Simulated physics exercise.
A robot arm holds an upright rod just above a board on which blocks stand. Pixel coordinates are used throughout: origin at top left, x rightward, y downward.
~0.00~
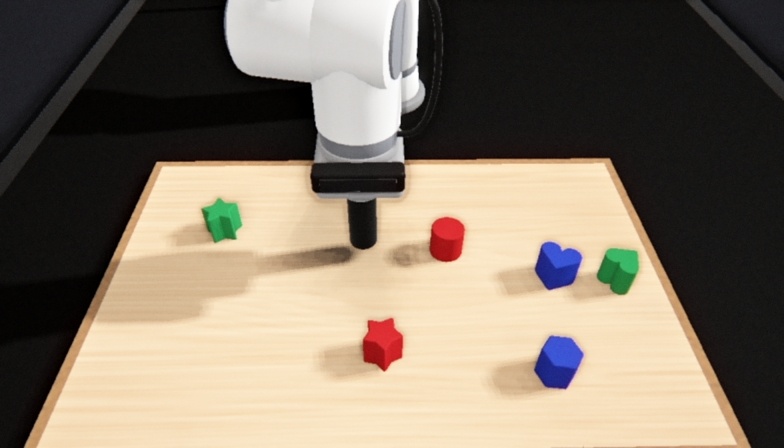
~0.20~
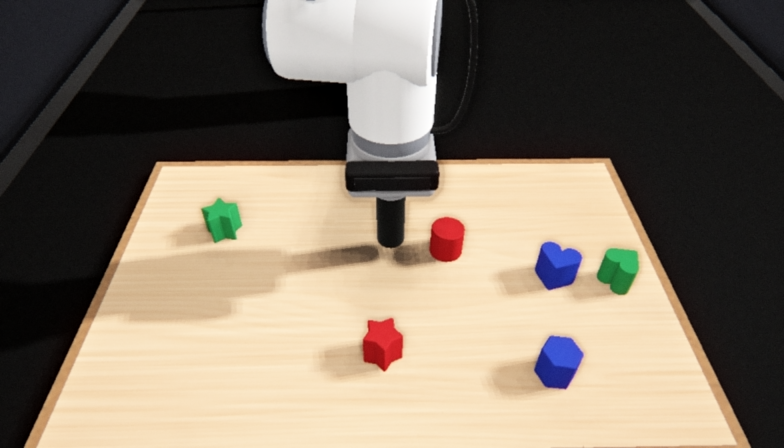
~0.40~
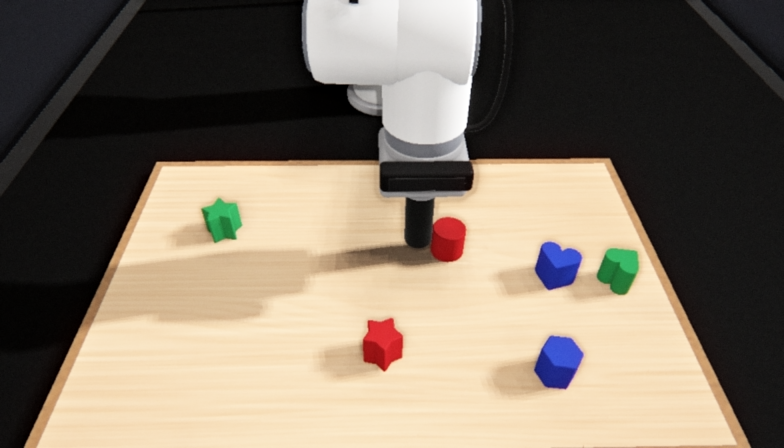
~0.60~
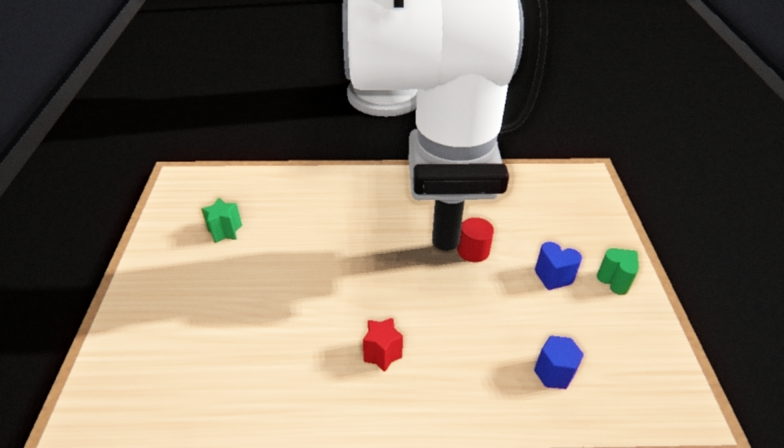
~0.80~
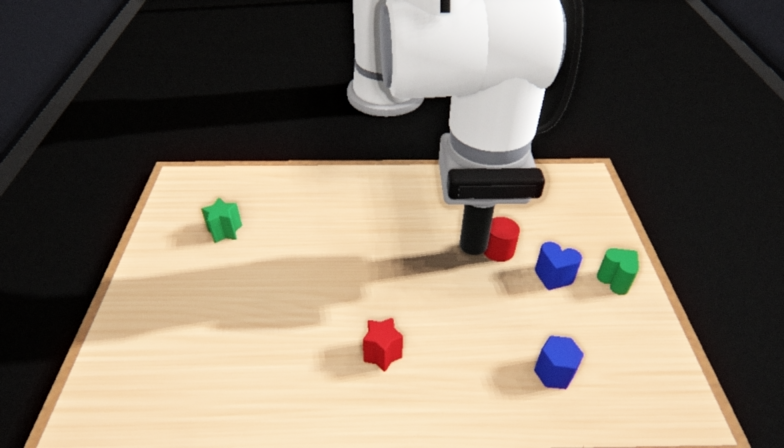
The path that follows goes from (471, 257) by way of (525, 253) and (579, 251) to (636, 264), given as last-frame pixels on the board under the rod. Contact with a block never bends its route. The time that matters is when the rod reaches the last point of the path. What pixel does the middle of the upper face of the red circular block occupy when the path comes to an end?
Pixel (571, 207).
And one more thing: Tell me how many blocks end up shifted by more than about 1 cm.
When the path ends, I think you'll find one block out of place by more than 1 cm.
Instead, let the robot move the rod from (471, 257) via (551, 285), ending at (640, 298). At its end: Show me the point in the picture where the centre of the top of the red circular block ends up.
It is going to be at (523, 228).
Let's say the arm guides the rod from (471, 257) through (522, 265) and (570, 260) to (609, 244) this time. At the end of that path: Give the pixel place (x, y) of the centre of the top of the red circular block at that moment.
Near (547, 219).
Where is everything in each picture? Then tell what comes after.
The first frame shows rod's lower end at (364, 241); red circular block at (448, 227); blue heart at (561, 254).
The second frame shows rod at (391, 240); blocks still.
The third frame shows rod at (418, 240); blocks still.
The fourth frame shows rod at (445, 243); red circular block at (477, 228).
The fifth frame shows rod at (473, 247); red circular block at (503, 227); blue heart at (561, 254).
On the path given first. One third of the way, rod at (528, 242); red circular block at (550, 215).
Two thirds of the way, rod at (584, 240); red circular block at (571, 207).
At the end, rod at (641, 254); red circular block at (571, 207); blue heart still.
